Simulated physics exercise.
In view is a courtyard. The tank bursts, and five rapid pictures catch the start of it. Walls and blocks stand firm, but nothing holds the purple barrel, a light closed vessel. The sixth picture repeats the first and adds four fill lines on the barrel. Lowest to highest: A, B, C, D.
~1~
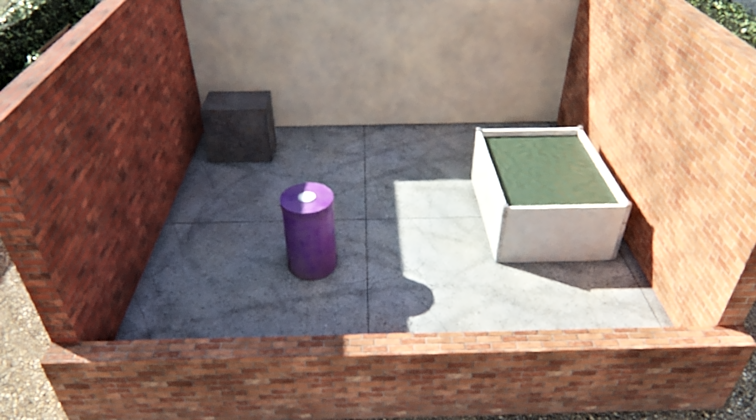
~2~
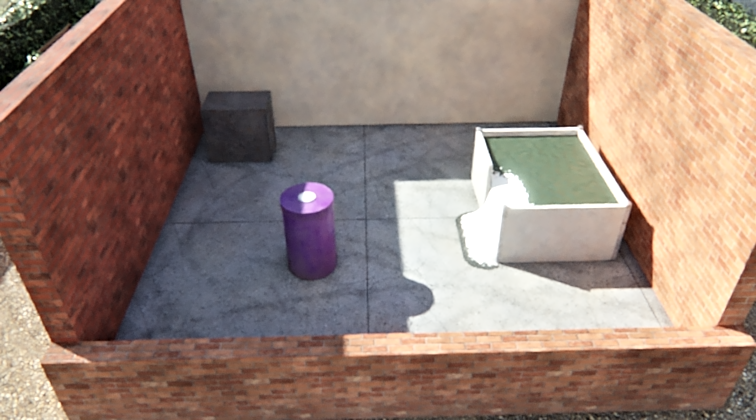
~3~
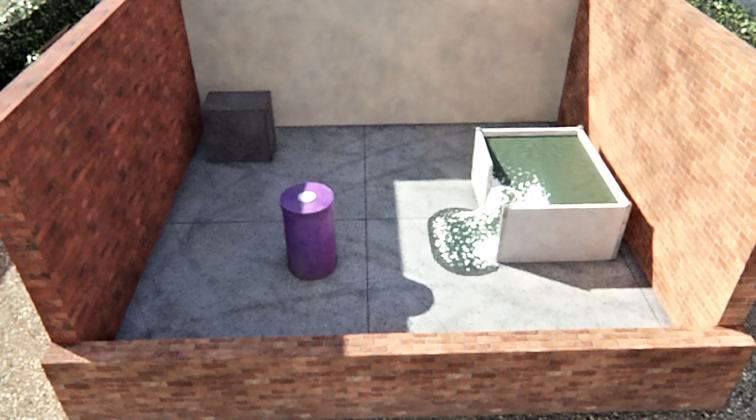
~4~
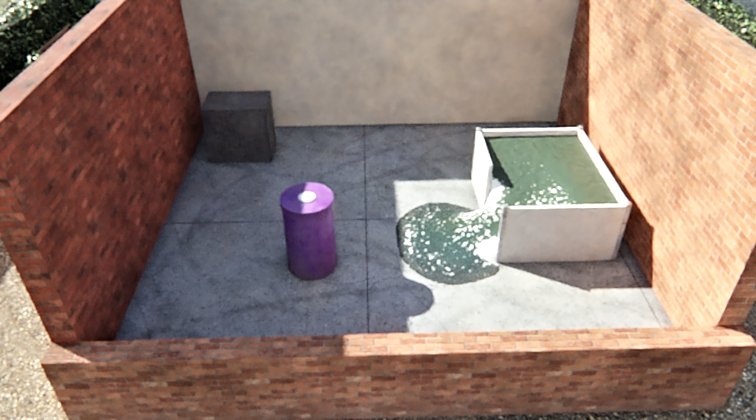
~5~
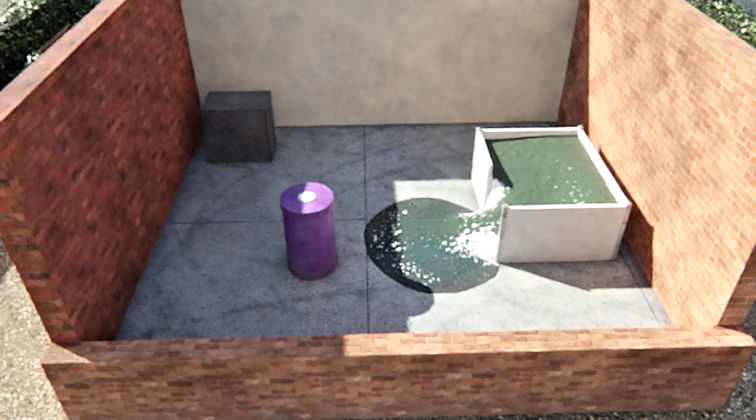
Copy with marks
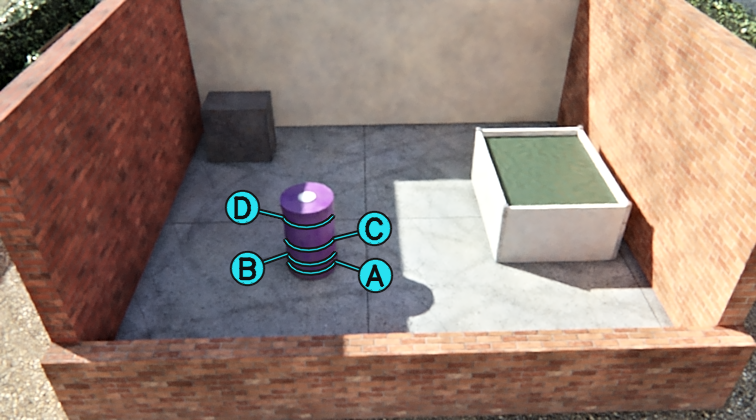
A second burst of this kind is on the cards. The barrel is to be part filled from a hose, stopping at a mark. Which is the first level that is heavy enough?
C will do.
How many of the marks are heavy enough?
Two.
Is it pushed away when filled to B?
Yes, that goes wrong.
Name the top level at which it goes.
Level B.
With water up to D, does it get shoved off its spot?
No, not at all.
On the marked copy, A at (311, 273); B at (310, 264); C at (308, 250); D at (306, 227); from the bottom up A, B, C, D.
For level A, it is pushed about twice its own width away.
For level B, it is pushed about half its own width away.
For level C, it does not move.
For level D, it does not move.
